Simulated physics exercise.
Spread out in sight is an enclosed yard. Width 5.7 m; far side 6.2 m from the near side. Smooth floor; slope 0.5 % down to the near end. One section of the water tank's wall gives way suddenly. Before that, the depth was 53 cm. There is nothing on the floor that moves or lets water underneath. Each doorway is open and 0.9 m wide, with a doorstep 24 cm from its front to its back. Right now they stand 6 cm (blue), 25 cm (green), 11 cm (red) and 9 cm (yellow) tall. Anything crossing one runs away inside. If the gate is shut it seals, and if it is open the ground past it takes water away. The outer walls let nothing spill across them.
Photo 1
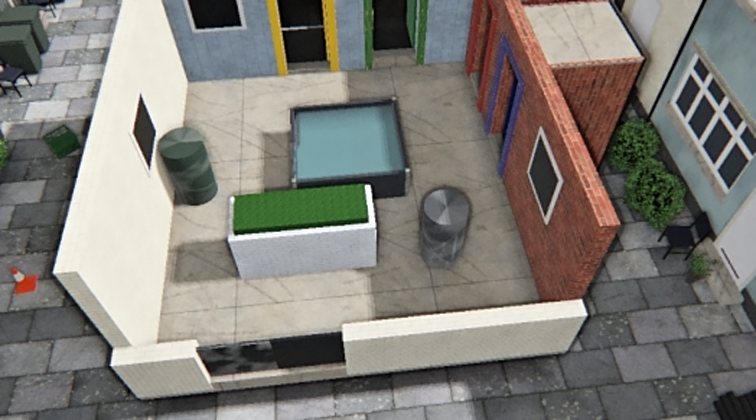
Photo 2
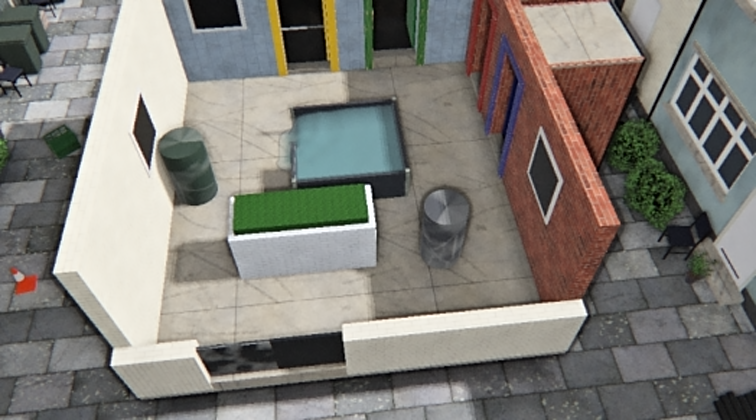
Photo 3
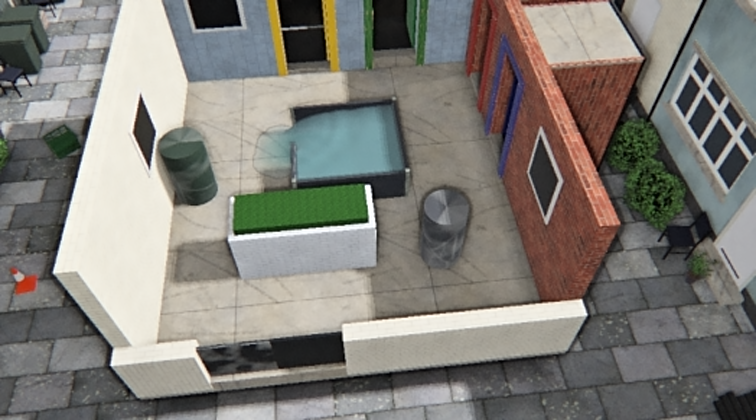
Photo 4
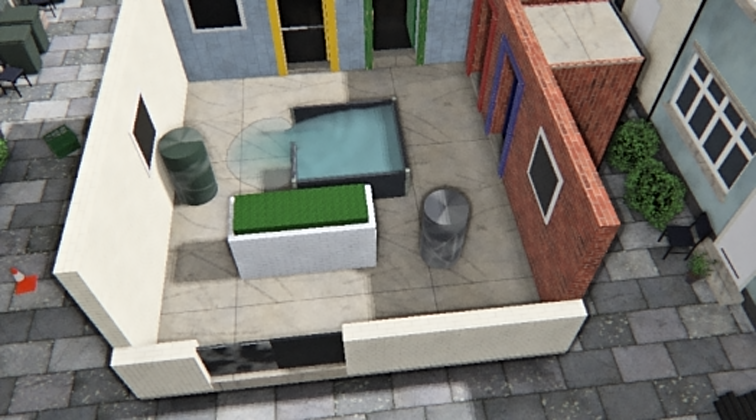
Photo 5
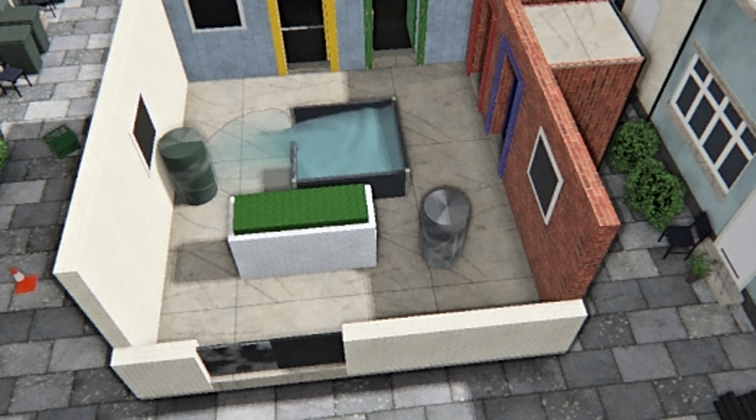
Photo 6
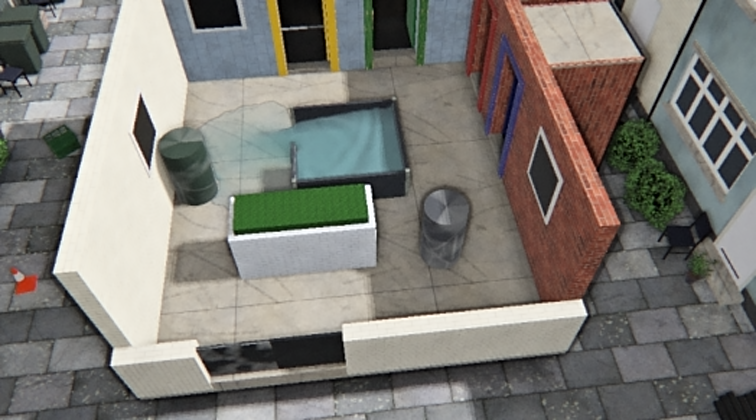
Water pours from the left side of a tank and spreads across the yard floor.
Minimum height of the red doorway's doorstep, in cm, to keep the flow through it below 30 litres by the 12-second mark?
Roughly 7.5 cm.
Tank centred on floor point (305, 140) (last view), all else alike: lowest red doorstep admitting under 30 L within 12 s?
With that change, some 8.5 centimetres.
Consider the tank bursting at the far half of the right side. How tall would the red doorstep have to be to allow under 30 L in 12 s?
With that break, close to 14.0 cm.
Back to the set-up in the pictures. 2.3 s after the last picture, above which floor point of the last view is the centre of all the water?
It lies near (276, 151) in the last picture.
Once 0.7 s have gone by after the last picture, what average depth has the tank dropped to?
About 37 cm.
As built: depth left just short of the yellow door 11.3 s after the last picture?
Lab note: Depth approx. 3.5 cm.
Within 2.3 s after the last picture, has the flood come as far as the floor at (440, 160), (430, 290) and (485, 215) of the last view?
1: Unwetted; 2: Unwetted; 3: Unwetted.
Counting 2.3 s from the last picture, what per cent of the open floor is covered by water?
Roughly 35 percent of the floor is wet.
Then, 0.7 s after the last picture water covers 20 % of the floor, deepest (29 cm) near (289, 147); it has not reached the red door.
Then, 2.3 s after the last picture water covers 35 % of the floor, deepest (26 cm) near (188, 90); it has not reached the red door.
Then, 11.3 s after the last picture water covers 100 % of the floor, deepest (10 cm) near (524, 268); 6 cm at the red door, 2 litres in over its 11 cm doorstep.
At the red door as built, the water peaked near 13 cm, 4.7 s after the last picture.
With a doorstep of 7 cm, 38 litres would have come in within the 12 s; with 9.5 cm, 8 litres. So under 30 litres takes about 7.5 cm.
